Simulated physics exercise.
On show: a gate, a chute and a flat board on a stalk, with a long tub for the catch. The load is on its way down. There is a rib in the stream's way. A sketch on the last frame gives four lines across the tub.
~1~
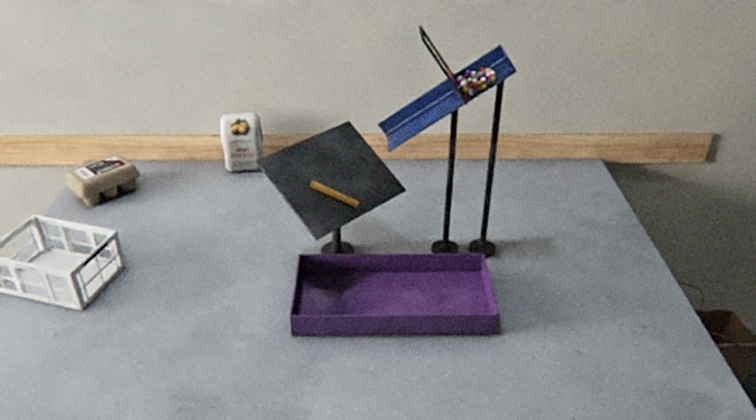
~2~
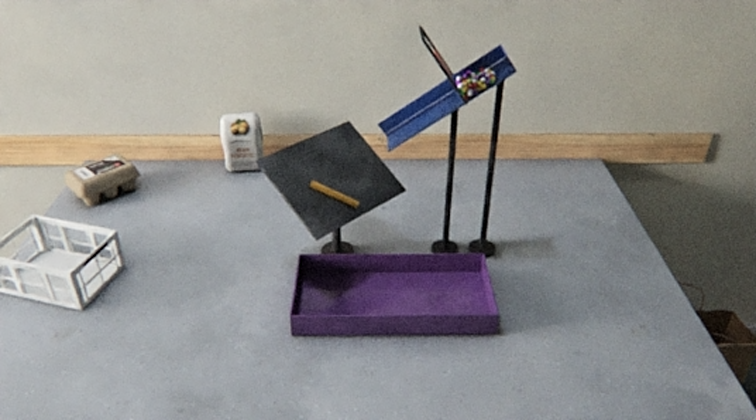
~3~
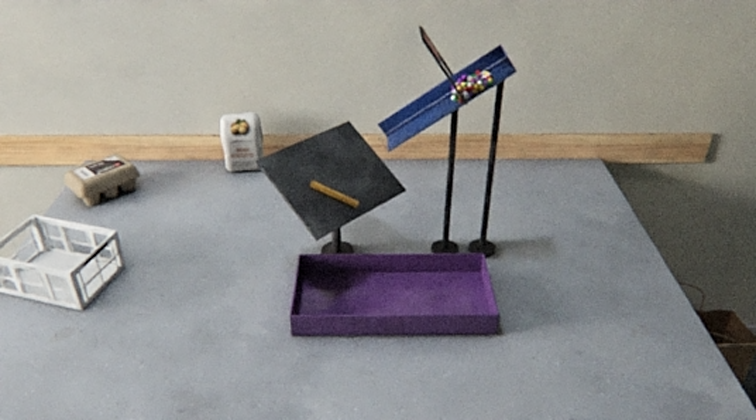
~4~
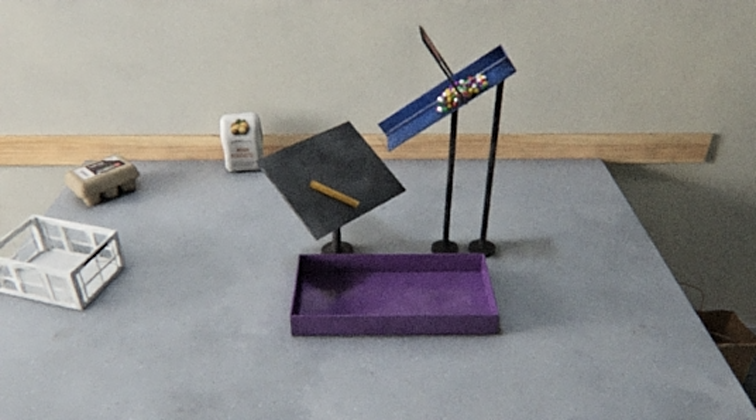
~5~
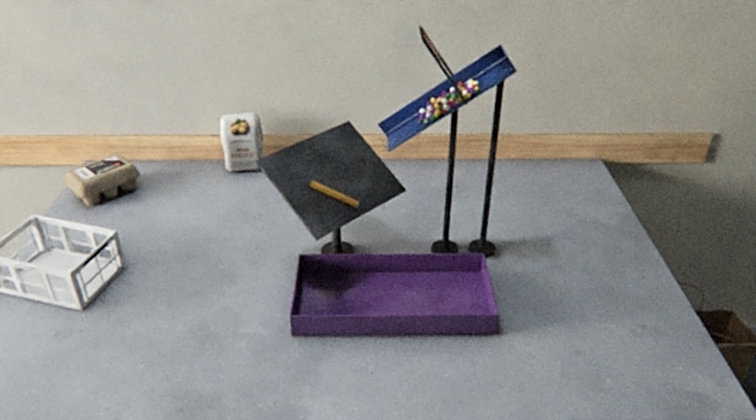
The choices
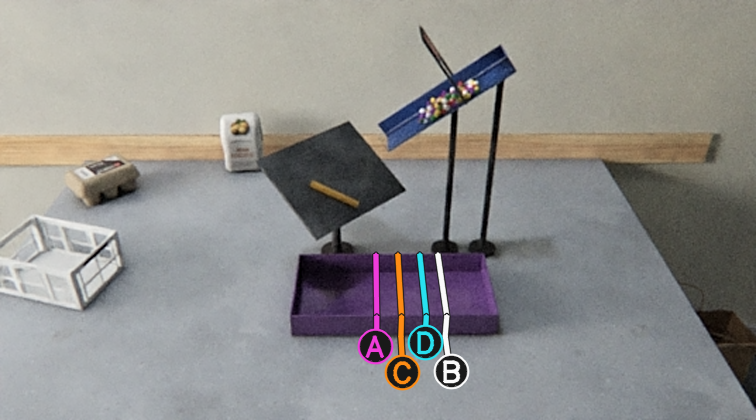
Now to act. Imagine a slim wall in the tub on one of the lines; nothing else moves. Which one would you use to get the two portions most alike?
Line C.
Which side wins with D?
More lands on the left.
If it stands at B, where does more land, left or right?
The left side.
On the marked copy, line A crosses the front rim at (376, 315); line B crosses the front rim at (446, 315); line C crosses the front rim at (401, 315); line D crosses the front rim at (426, 315).
If A is chosen, of what is caught, a small part on the left of the divider, most on the right.
If B is chosen, of what is caught, nearly all on the left of the divider, a small part on the right.
If C is chosen, of what is caught, about two thirds on the left of the divider, about a third on the right.
If D is chosen, of what is caught, most on the left of the divider, a small part on the right.
